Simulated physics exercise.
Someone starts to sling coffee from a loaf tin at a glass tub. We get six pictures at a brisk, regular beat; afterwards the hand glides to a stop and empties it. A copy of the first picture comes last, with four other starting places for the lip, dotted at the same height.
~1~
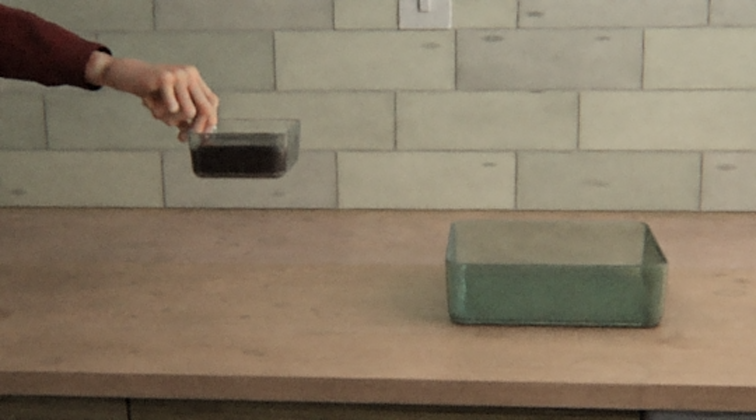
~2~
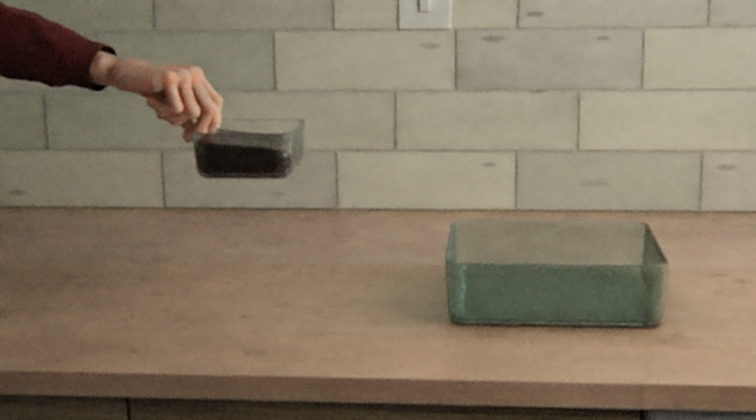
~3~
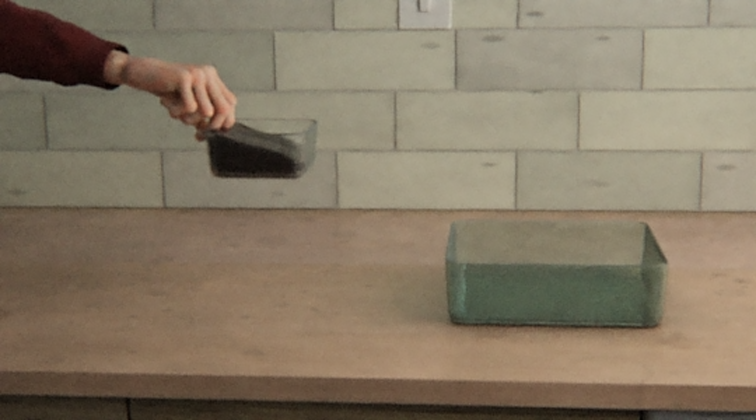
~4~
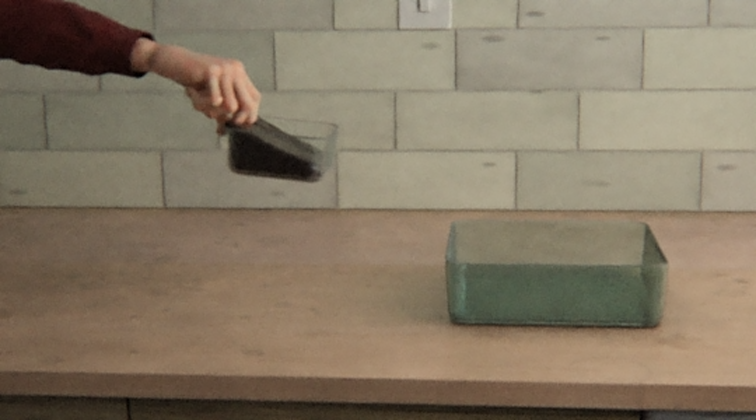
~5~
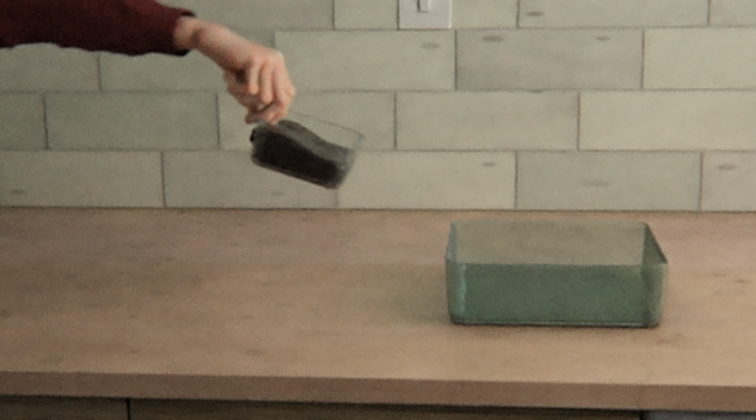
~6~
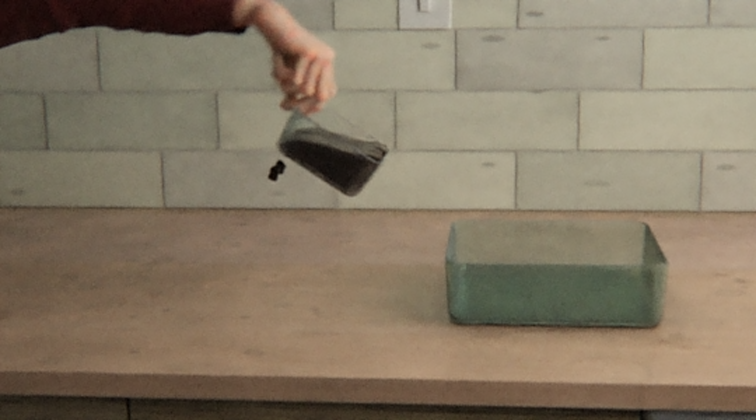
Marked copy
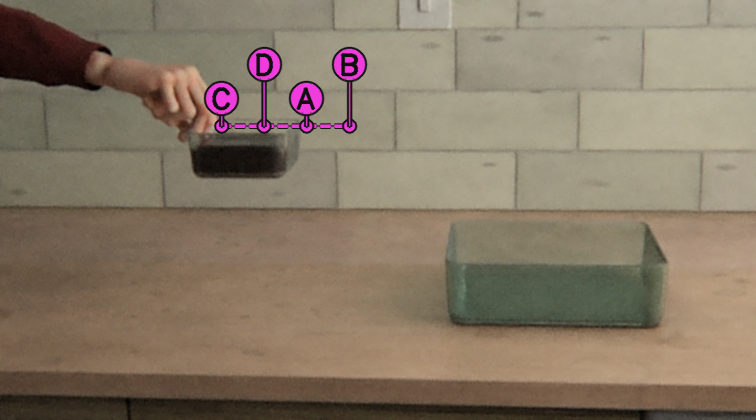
To begin with, a hand holds a small clear container of dark coffee upright above a wooden counter, left of a green-tinted glass tub. The hand moves right, slowly and then faster, tilting the container down toward the right, and a few dark bits appear in the air beside its left end.
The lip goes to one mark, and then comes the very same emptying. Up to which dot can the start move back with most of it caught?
The answer is place D.
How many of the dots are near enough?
Three of the four.
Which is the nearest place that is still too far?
C.
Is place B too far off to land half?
No, not at all.
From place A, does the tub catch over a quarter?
Yes.
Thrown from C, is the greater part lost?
Yes, that goes wrong.
In magenta, A at (306, 126); B at (349, 126); C at (221, 126); D at (264, 126).
If A is chosen, about 82 % lands in the tub, 4 % falls short and 13 % goes beside or beyond.
If B is chosen, about 79 % lands in the tub, 2 % falls short and 19 % goes beside or beyond.
If C is chosen, about 13 % lands in the tub, 84 % falls short and 4 % goes beside or beyond.
If D is chosen, about 70 % lands in the tub, 20 % falls short and 10 % goes beside or beyond.
